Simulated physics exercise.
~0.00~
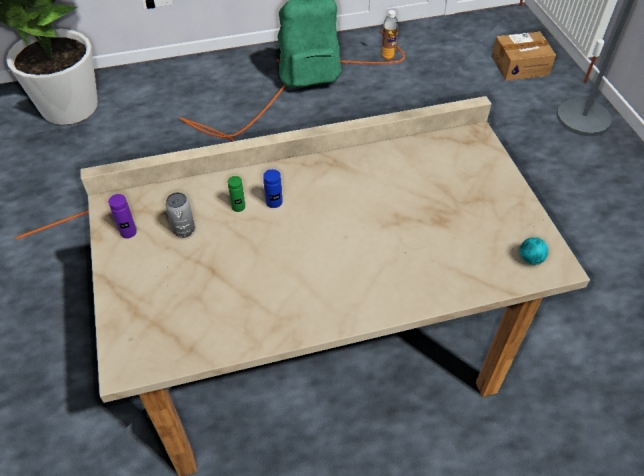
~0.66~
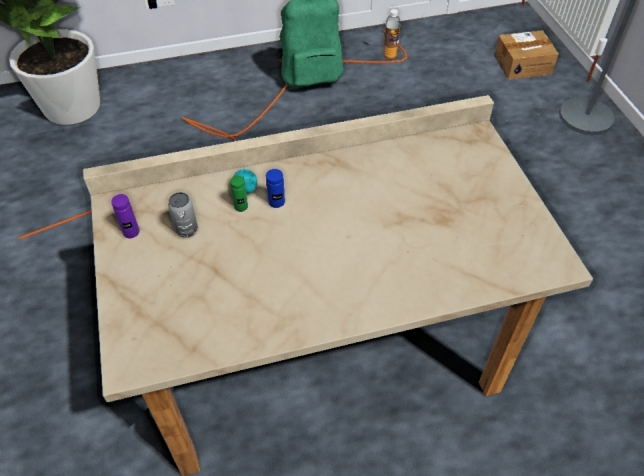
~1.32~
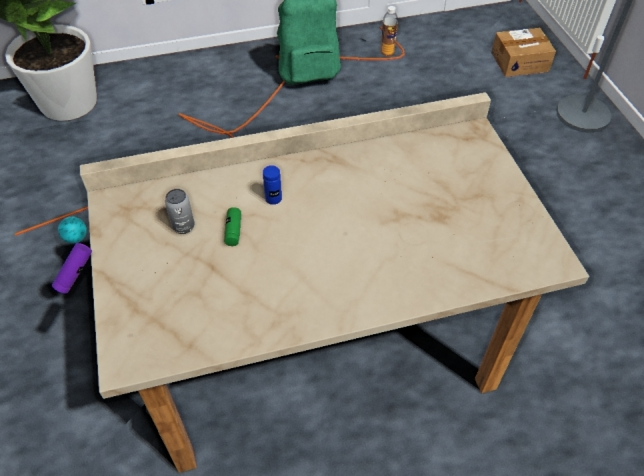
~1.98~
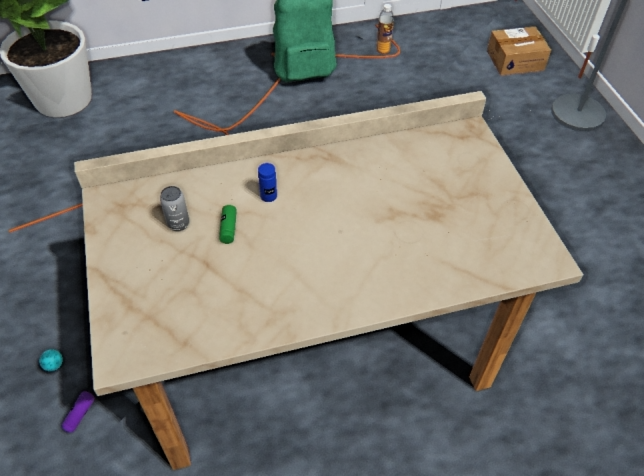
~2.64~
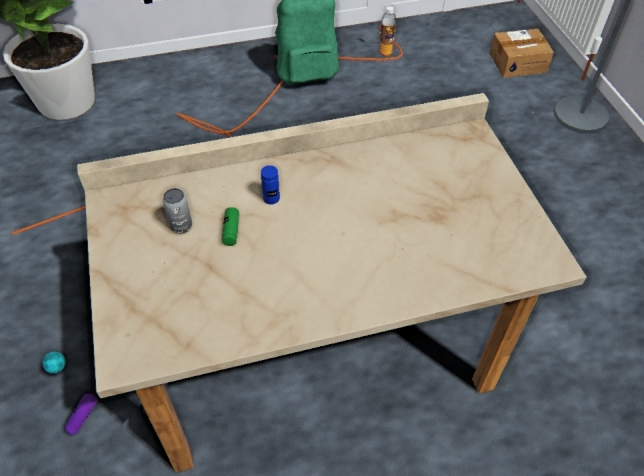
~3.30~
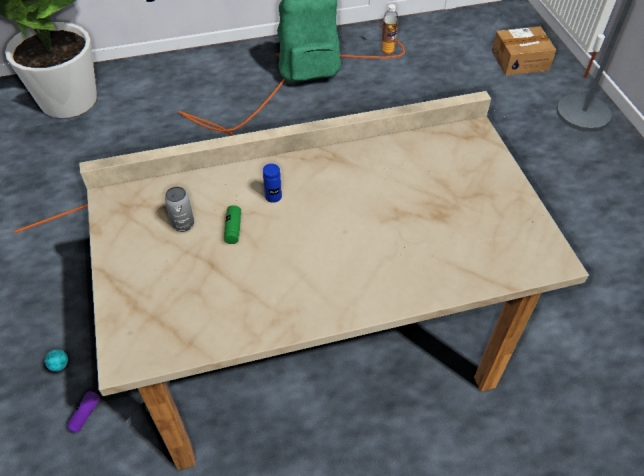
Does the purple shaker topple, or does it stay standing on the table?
The purple shaker topples and goes off the left side of the table, ending up on the floor near the turquoise ball.
